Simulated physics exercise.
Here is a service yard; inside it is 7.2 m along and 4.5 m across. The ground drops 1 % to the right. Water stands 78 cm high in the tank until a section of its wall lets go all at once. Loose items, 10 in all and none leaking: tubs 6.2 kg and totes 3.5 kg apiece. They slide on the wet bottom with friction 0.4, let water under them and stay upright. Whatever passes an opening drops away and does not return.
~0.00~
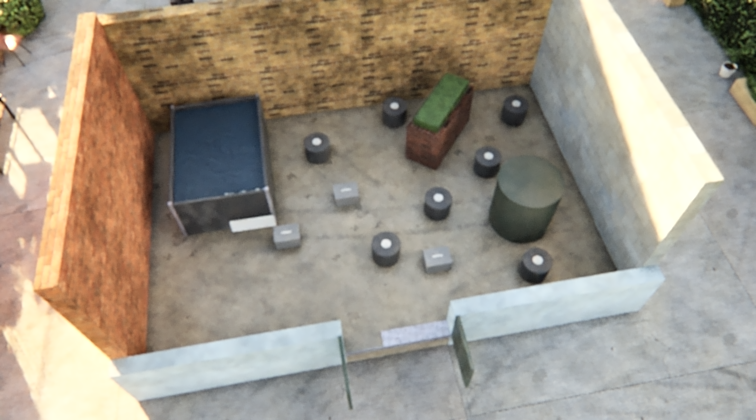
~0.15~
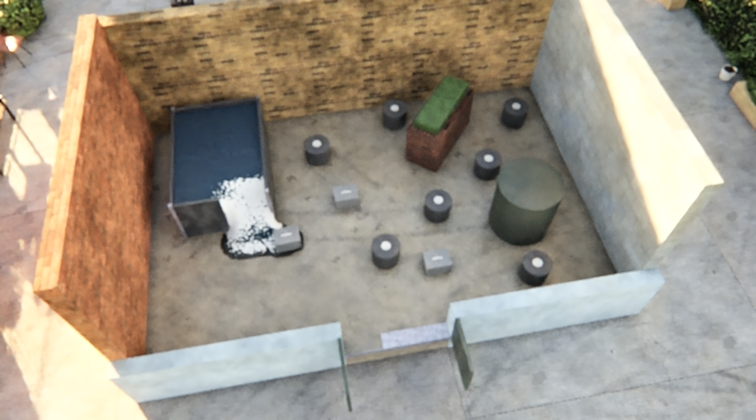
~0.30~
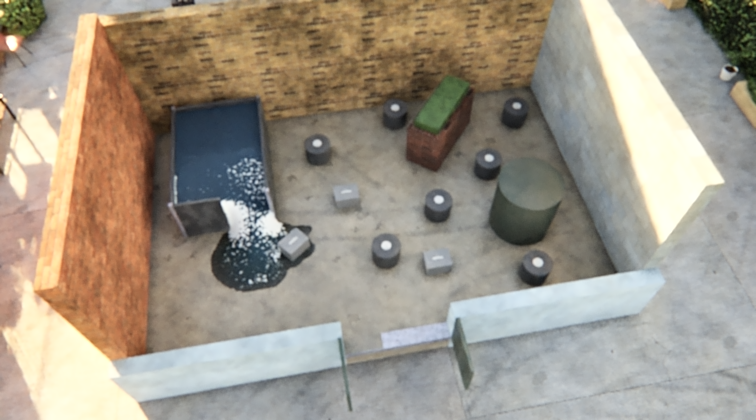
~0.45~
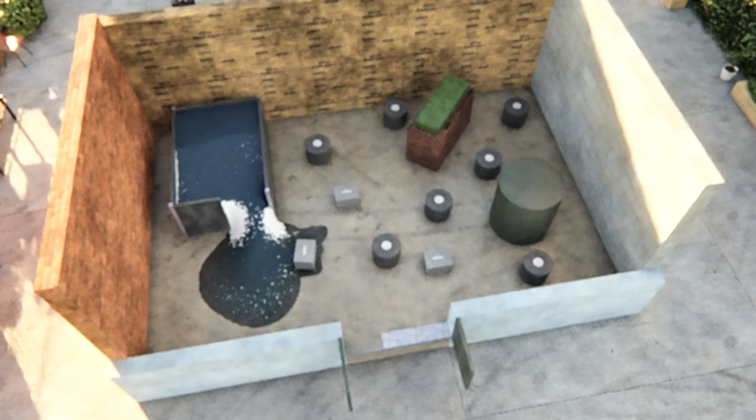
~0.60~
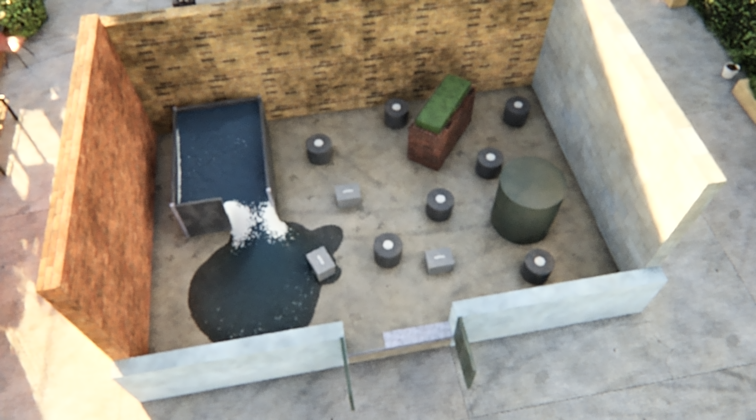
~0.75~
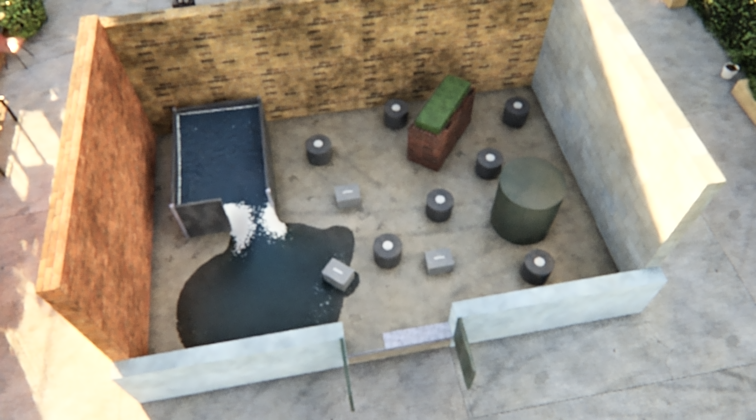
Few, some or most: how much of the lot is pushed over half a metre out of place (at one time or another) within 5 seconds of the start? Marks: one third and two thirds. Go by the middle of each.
That comes to between one and two thirds.
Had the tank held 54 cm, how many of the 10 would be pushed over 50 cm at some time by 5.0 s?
In that case 3 of them.
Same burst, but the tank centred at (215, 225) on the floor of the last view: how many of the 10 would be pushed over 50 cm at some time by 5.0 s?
In that case 5 of them.
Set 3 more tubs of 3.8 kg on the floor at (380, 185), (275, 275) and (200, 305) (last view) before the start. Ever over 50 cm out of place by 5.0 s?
In turn: Short of it, more, over.
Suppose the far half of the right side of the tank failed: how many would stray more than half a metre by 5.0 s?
In that case 8 of them.
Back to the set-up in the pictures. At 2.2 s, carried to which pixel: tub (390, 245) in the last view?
Near (417, 241).
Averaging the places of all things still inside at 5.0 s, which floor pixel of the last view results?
Near (436, 177).
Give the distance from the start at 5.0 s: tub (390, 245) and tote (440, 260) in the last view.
In that order: 60 cm, 100 cm.
After 1.1 s 1 of 10 are over 50 cm from their spots; 0 afloat.
After 2.2 s 1 of 10 are over 50 cm from their spots; 0 afloat.
After 3.5 s 2 of 10 are over 50 cm from their spots; 0 afloat.
After 5.0 s 4 of 10 are over 50 cm from their spots, and 4 have been at some point; 0 afloat.
